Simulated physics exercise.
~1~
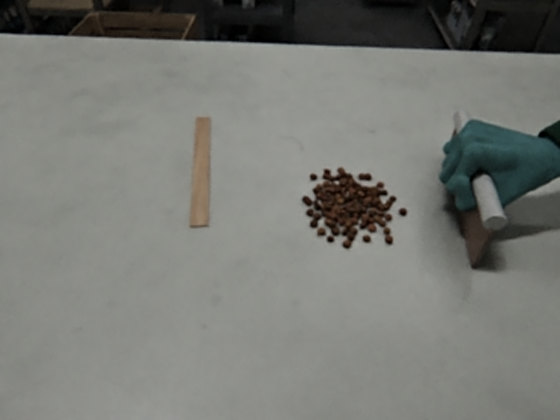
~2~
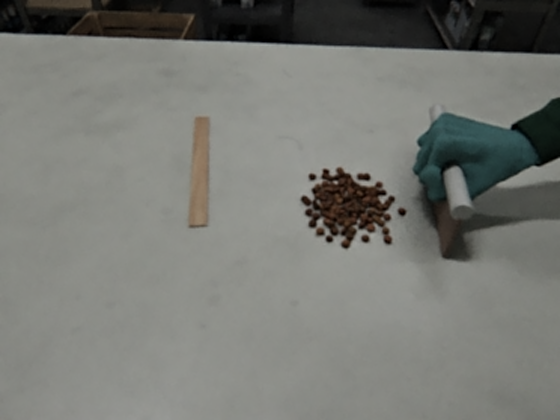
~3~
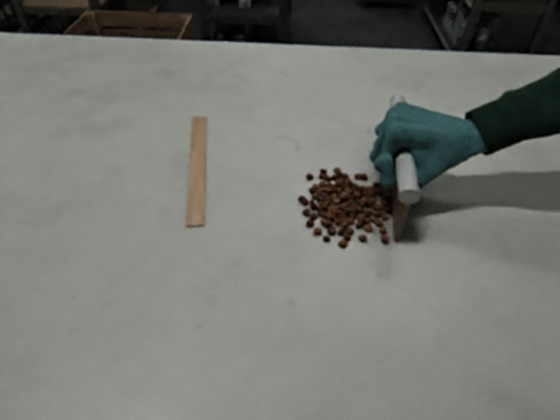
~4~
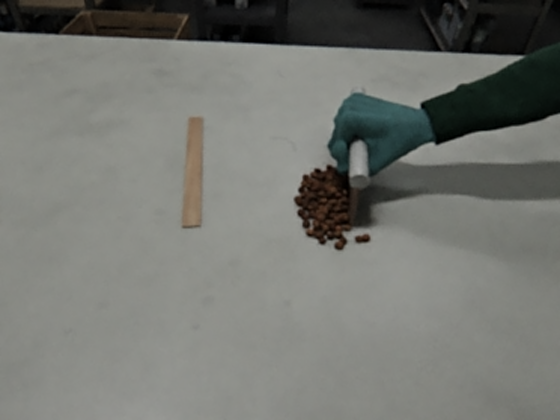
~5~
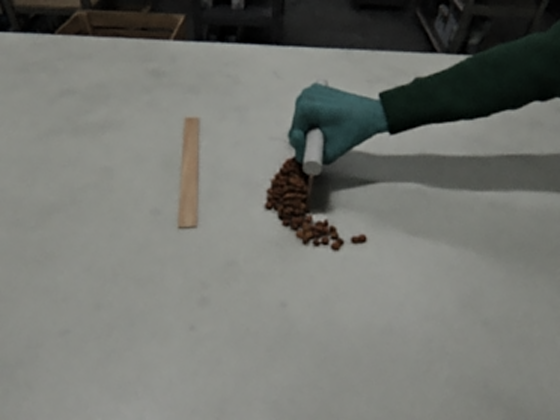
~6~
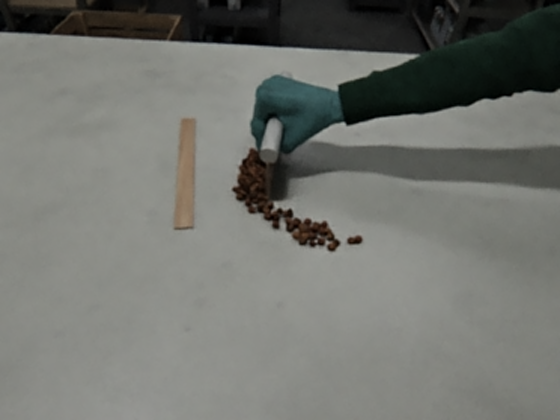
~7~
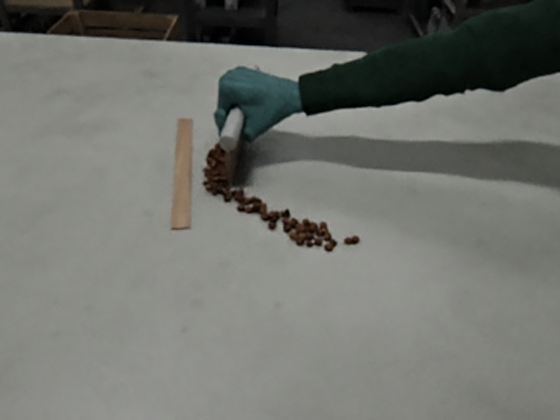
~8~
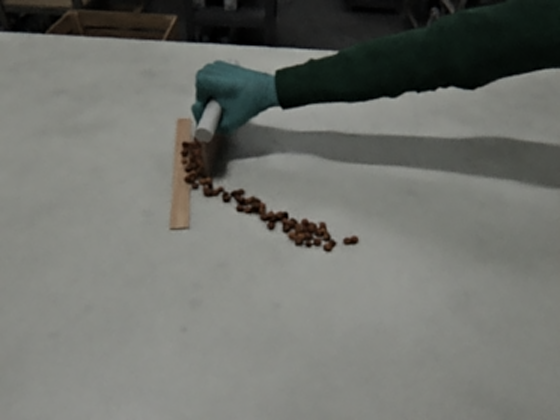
The video shows a teal-gloved hand sweeping a scraper leftwards through a pile of brown kibble on a pale tabletop, pushing some pieces along and leaving others in a diagonal trail. It ends with the scraper beside a flat wooden strip and a few pieces on the strip.
